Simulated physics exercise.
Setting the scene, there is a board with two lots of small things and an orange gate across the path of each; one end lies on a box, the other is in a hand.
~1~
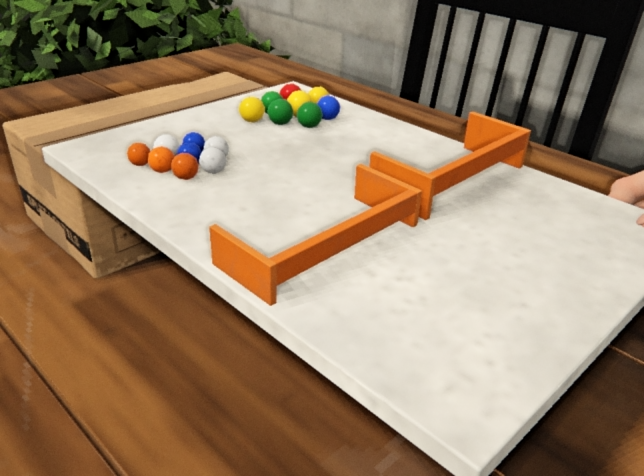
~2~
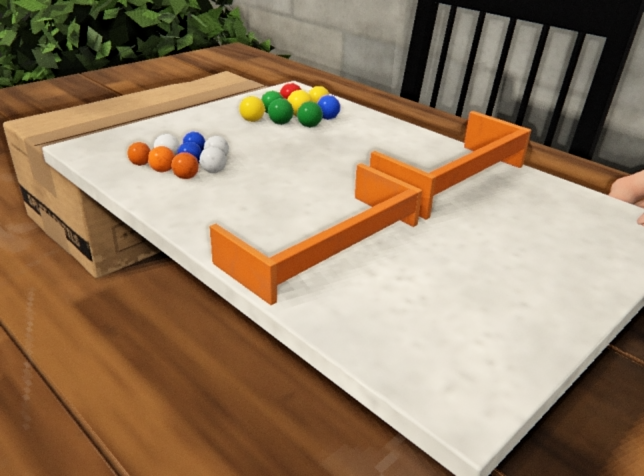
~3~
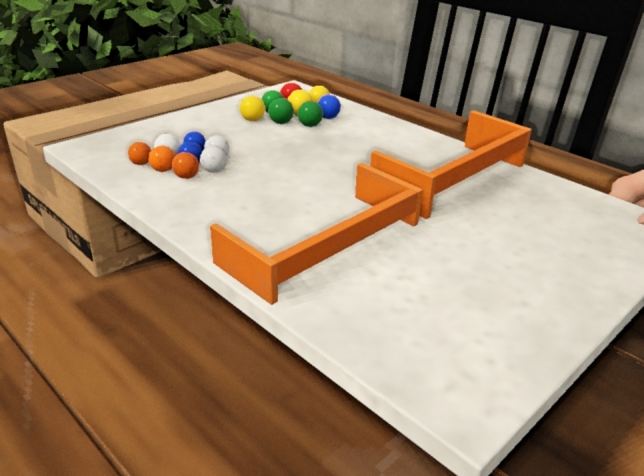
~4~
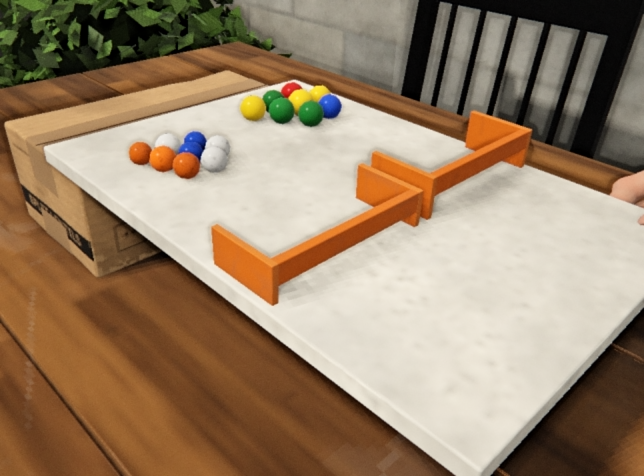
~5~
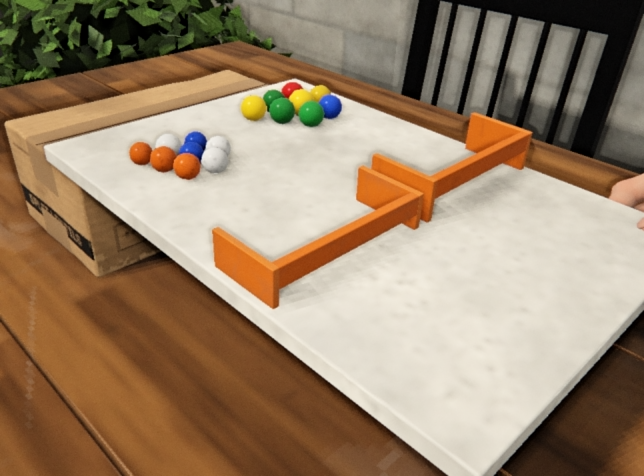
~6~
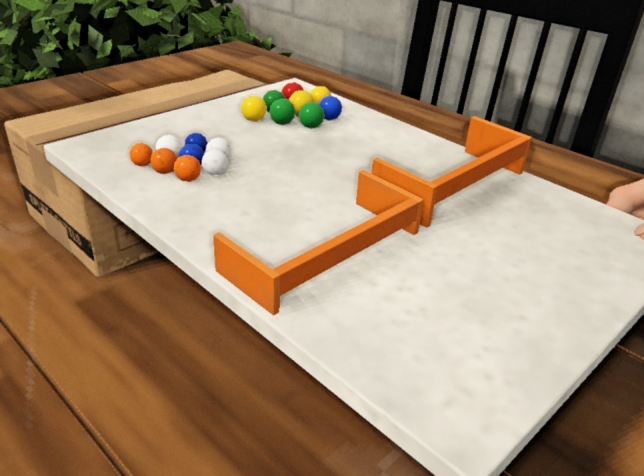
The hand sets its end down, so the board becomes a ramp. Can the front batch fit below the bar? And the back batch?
By the finish, the front batch jams at the opening, while the Back batch jams at the opening.
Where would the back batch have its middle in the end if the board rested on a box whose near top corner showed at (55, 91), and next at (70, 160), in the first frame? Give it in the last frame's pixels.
Case 1 at (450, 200), case 2 at (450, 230).
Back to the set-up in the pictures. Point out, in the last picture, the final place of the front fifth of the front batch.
I'd guess somewhere about (360, 294).
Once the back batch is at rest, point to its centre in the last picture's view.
The middle comes to rest near (454, 234).
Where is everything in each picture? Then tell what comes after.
Held end of the board at (469, 448), level; box at (171, 160), about a quarter as high as the board is long; front batch at (190, 155), a few gumballs; back batch at (300, 104), a few glass marbles; front gate at (350, 233), its slot lower than a piece; back gate at (480, 161), its slot lower than a piece, in the first frame.
Held end of the board at (469, 448), level; back batch at (300, 104), in the second frame.
Held end of the board at (470, 447), level; front batch at (190, 154), in the third frame.
Held end of the board at (471, 449), level; back batch at (301, 103), in the fourth frame.
Held end of the board at (469, 454), down by 1°; front batch at (192, 154), in the fifth frame.
Held end of the board at (467, 463), down by 2°; box at (173, 158); front batch at (192, 156), not moving; back batch at (302, 104), not moving; front gate at (352, 243); back gate at (481, 168), in the sixth frame.
Then, 0.39 s past the last view, board sloping at 8°; front batch on its way down; back batch on its way down.
Then, 0.82 s past the last view, board sloping at 15°; front batch has reached its gate; back batch has reached its gate.
Then, 1.32 s past the last view, board resting at 16°; front batch has reached its gate; back batch has reached its gate.
Finally, board resting at 16°; front batch gathered behind its gate; back batch gathered behind its gate.
